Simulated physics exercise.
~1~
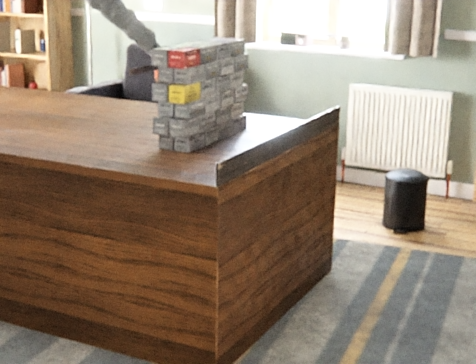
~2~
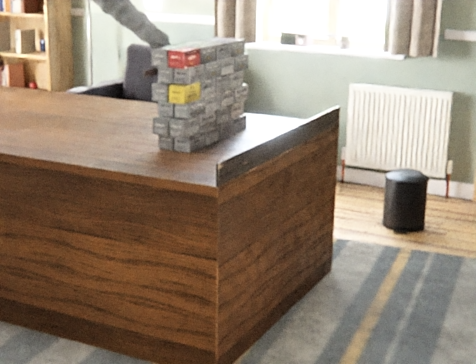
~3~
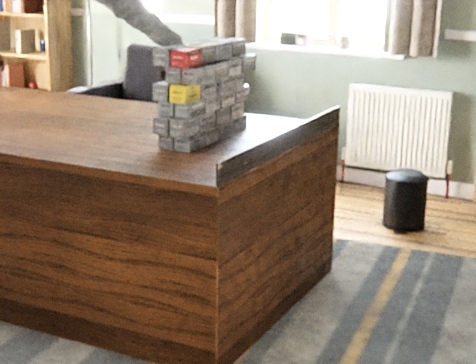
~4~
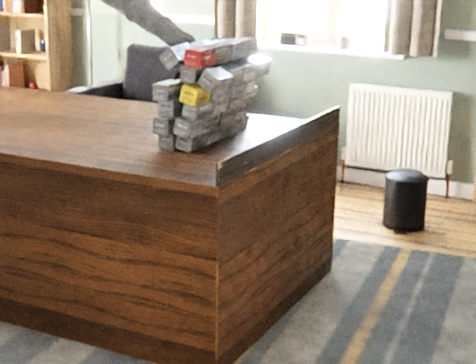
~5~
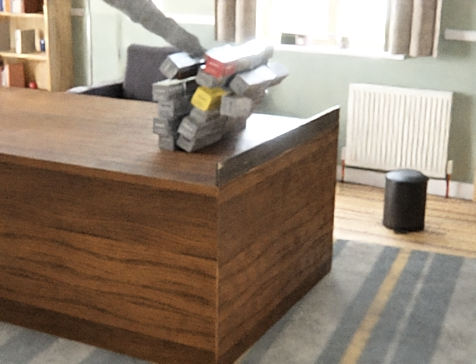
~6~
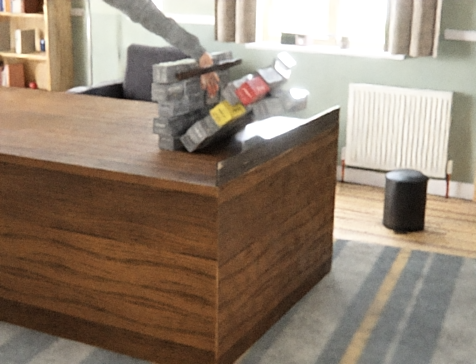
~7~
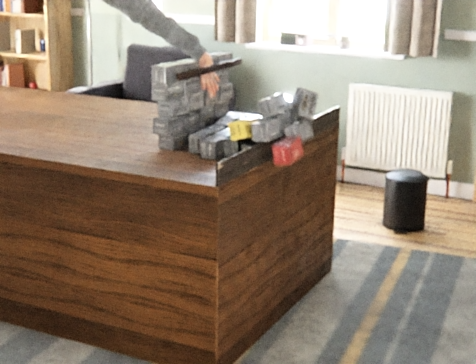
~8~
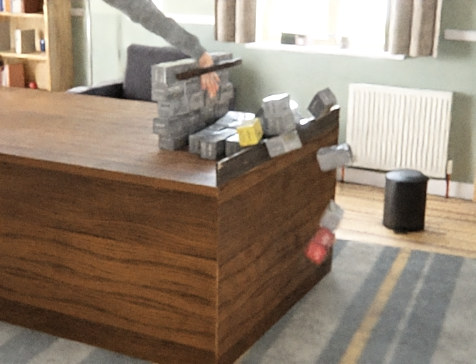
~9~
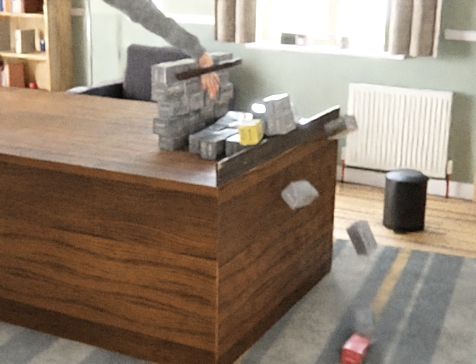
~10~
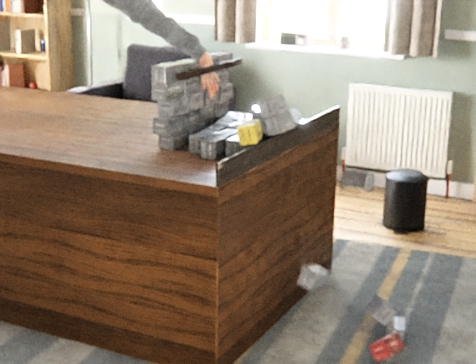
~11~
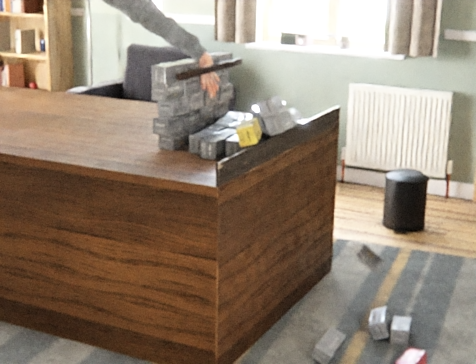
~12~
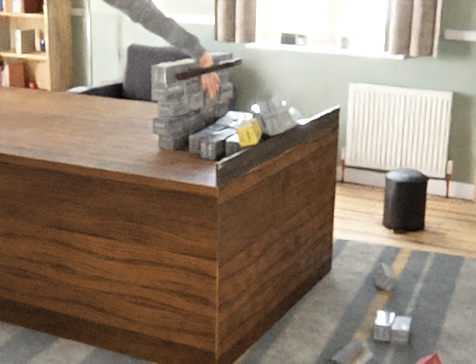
The clip shows an arm pushing a dark bar into a stack of grey blocks on a wooden sideboard until its upper part topples right. Several blocks, including a red one, tumble over the edge onto the carpet, while the yellow one stays tilted beside the standing remainder.
